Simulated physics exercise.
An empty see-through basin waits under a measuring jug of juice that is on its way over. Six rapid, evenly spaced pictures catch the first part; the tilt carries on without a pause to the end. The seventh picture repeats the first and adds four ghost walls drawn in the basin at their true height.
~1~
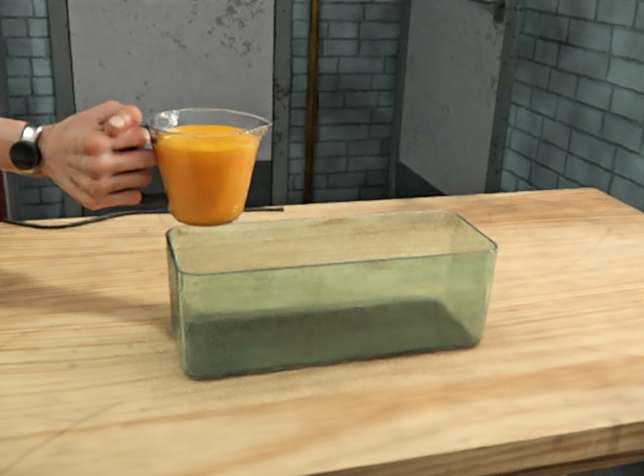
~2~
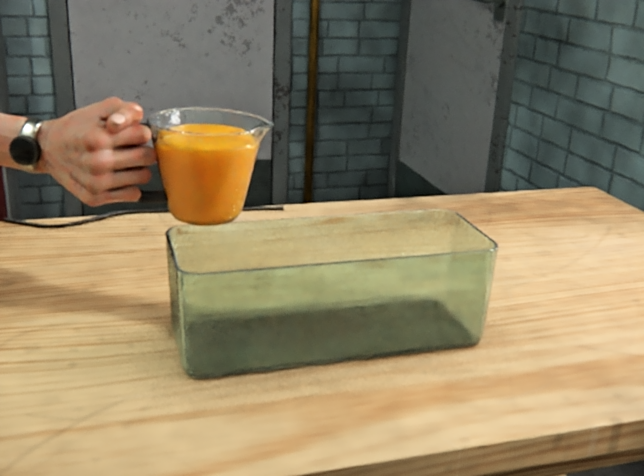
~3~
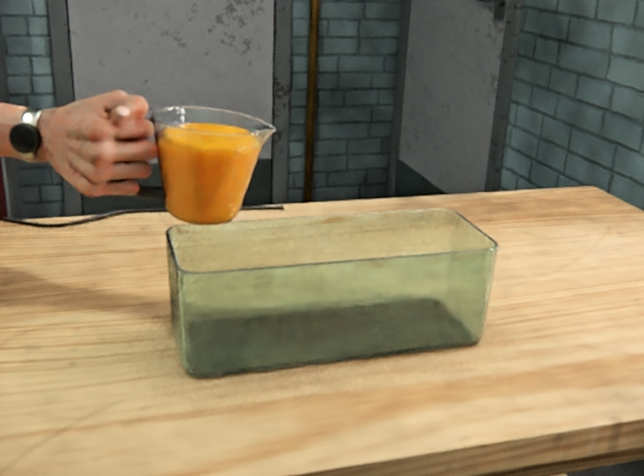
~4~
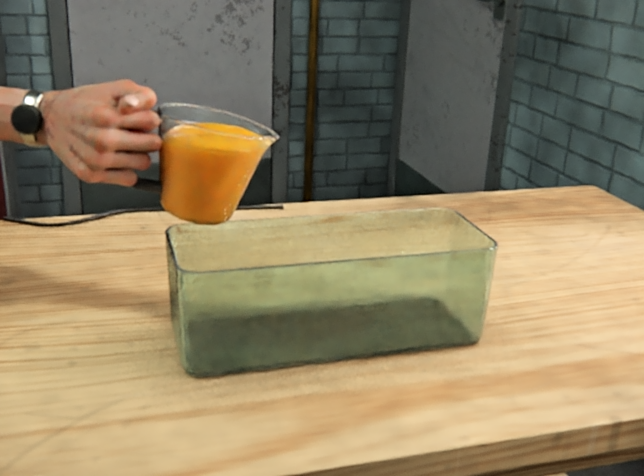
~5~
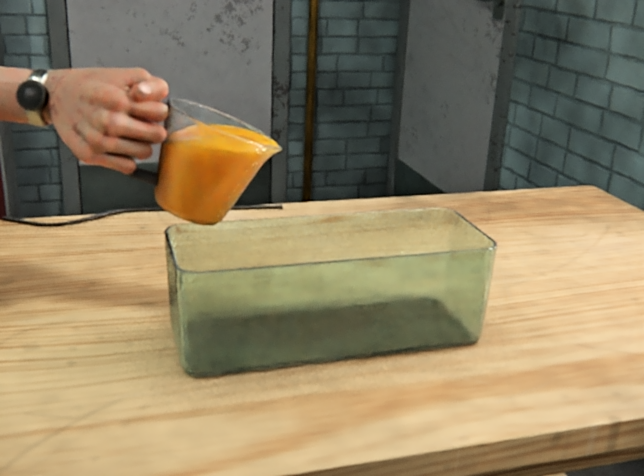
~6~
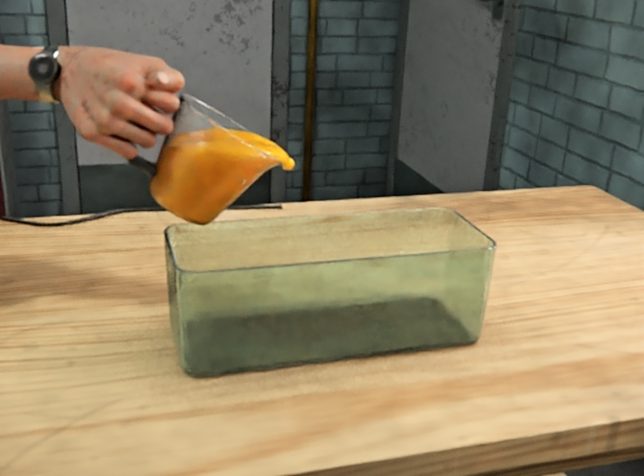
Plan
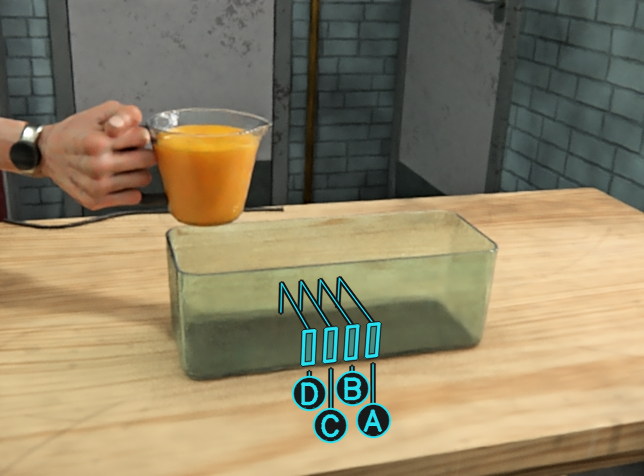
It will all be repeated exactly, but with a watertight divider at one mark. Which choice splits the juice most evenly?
The answer is position C.
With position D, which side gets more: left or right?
The right one.
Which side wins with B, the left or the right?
More ends on the left.
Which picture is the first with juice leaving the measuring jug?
In picture 6.
On the marked copy, A at (372, 364); B at (352, 366); C at (330, 369); D at (309, 371).
With A, about 93 % ends left of the wall and 6 % right of it.
With B, about 88 % ends left of the wall and 11 % right of it.
With C, about 52 % ends left of the wall and 47 % right of it.
With D, about 12 % ends left of the wall and 88 % right of it.
